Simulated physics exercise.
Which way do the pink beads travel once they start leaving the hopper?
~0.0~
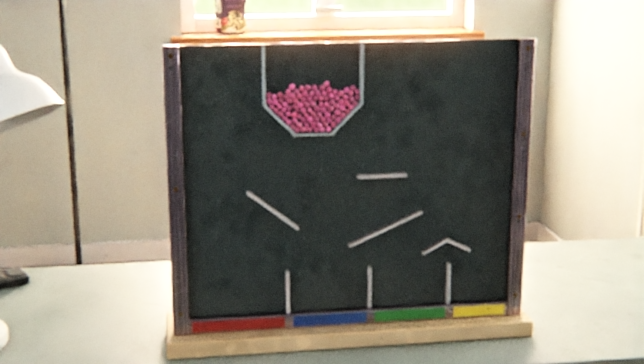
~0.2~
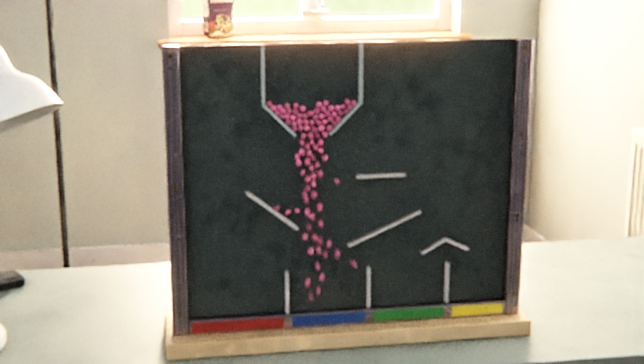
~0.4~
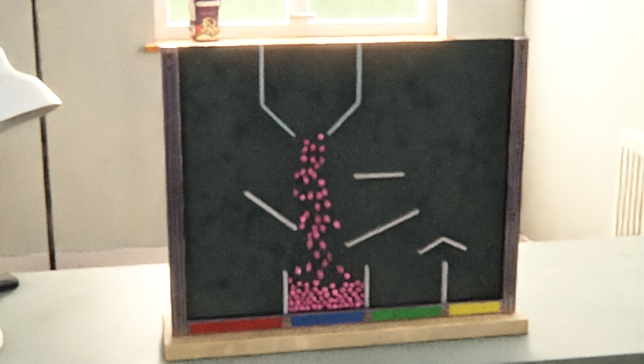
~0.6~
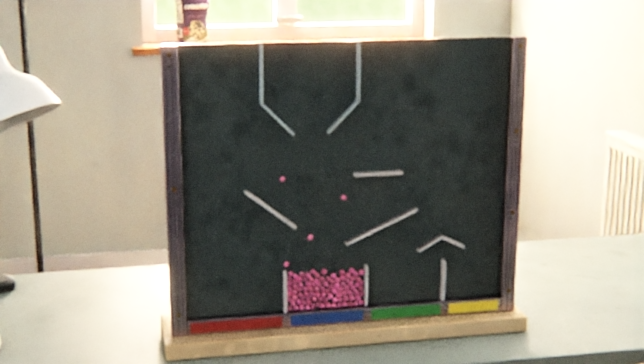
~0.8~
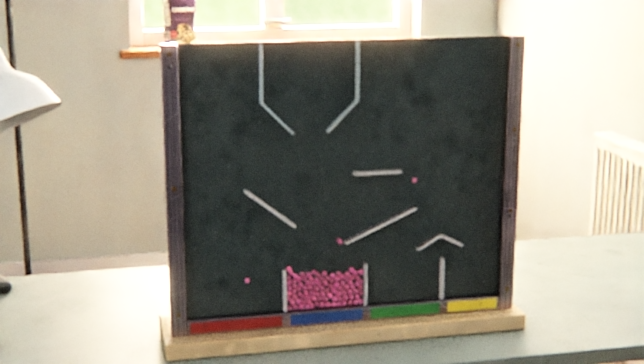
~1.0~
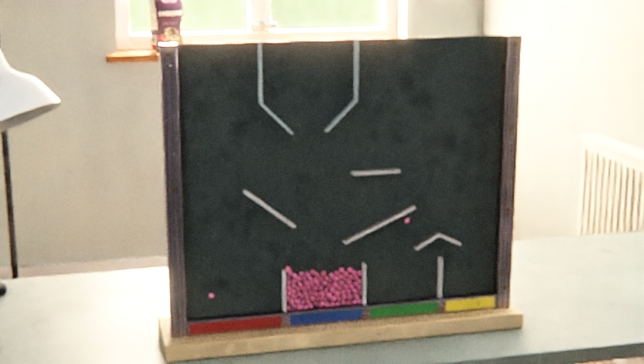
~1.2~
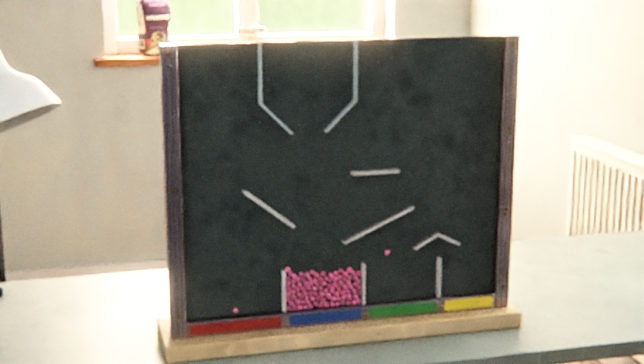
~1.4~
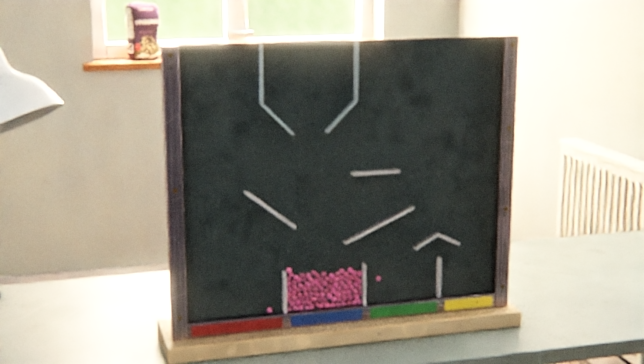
They move down, dropping between the ledges towards the bins at the bottom of the board.
